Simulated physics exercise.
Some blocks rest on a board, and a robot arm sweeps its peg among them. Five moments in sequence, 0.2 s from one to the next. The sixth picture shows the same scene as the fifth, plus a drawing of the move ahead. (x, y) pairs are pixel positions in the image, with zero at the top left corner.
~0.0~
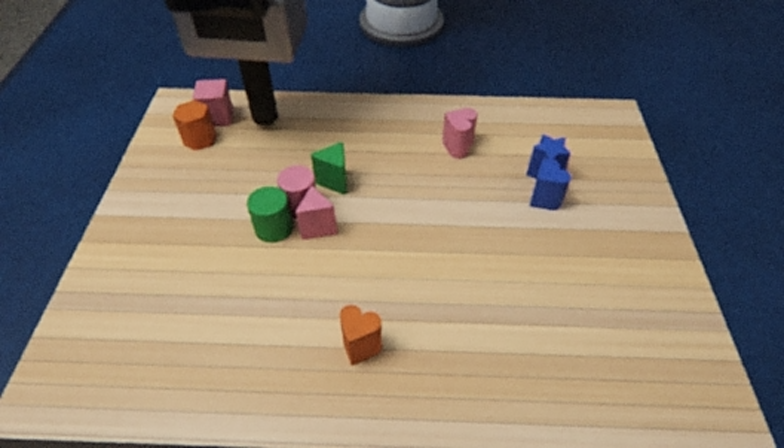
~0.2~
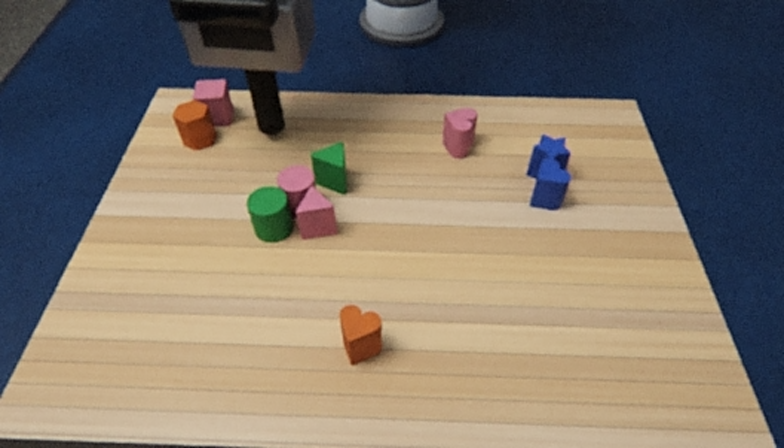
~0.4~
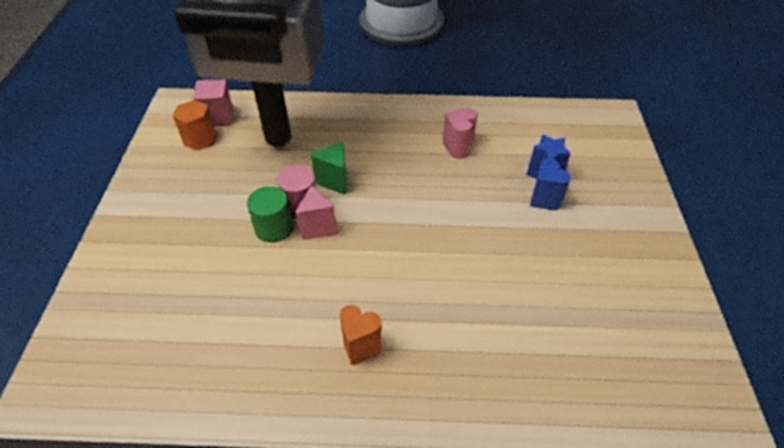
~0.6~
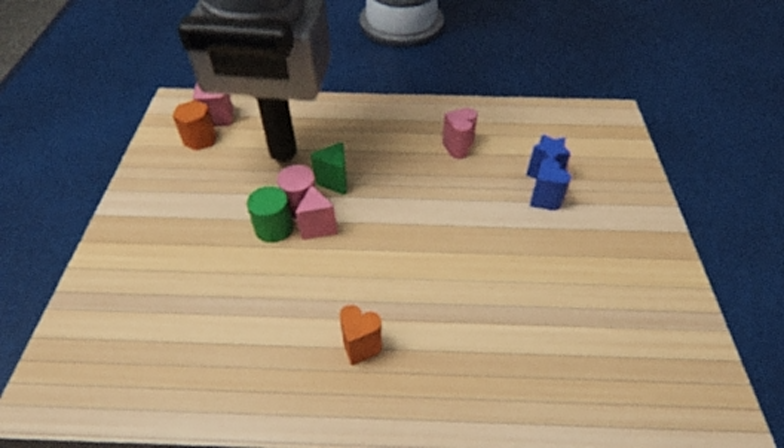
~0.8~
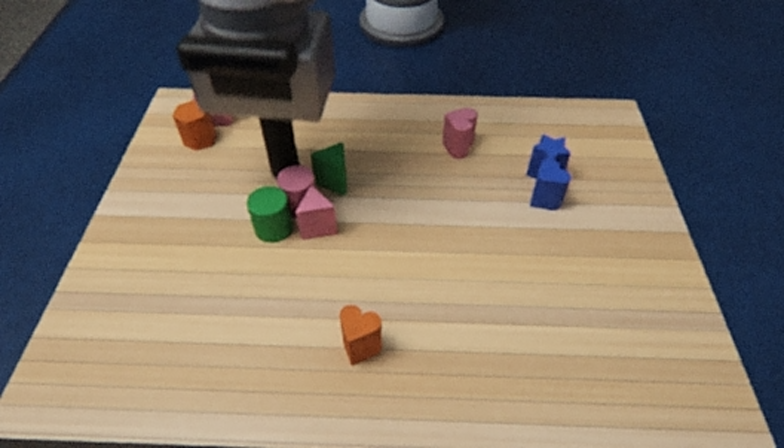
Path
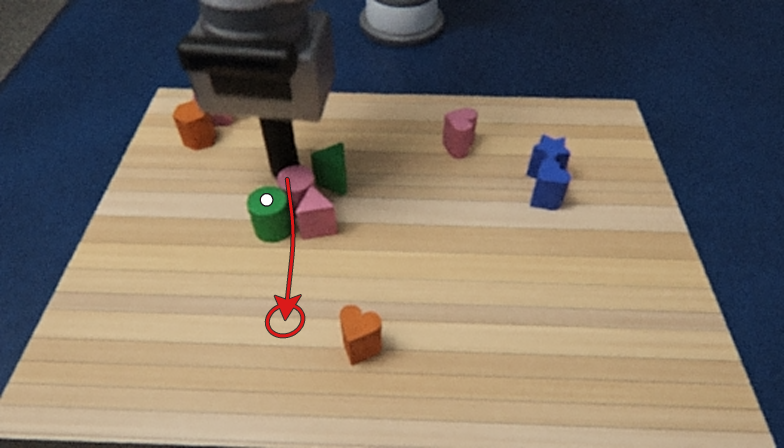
A robot arm's dark peg starts near the back left of a wooden board, beside the orange and pink blocks. It moves a short way forward and slightly right, drawing close to the pink cylinder and green triangular block, while all the blocks stay still.
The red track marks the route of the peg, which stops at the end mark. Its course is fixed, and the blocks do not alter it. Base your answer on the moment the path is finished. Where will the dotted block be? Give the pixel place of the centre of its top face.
The centre of its top face lies at (246, 236).
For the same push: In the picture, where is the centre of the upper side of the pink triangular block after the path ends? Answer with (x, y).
The answer is (354, 227).
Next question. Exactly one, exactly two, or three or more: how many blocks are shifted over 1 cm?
The push will move three blocks or more.
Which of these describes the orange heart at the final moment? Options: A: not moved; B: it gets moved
A (not moved)
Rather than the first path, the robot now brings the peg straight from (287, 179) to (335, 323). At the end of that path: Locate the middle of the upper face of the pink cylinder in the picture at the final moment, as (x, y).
About (361, 263).
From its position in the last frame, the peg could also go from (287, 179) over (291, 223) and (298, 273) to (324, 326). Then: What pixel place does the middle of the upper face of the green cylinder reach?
The centre of its top will be at (249, 235).
Drawn move, from (287, 179) through (293, 242) to (285, 320); the dot is on the green cylinder.
The first path, step by step. One third of the way, peg (291, 214); green cylinder (260, 214); pink cylinder (316, 205); pink triangular block (339, 221), turned 35° clockwise.
Two thirds of the way, peg (289, 261); green cylinder (246, 236); pink cylinder (323, 219); pink triangular block (354, 227), turned 15° clockwise.
At the end, peg (283, 314); green cylinder (246, 236); pink cylinder (323, 219); pink triangular block (354, 227), turned 15° clockwise; green triangular block still; orange heart still.
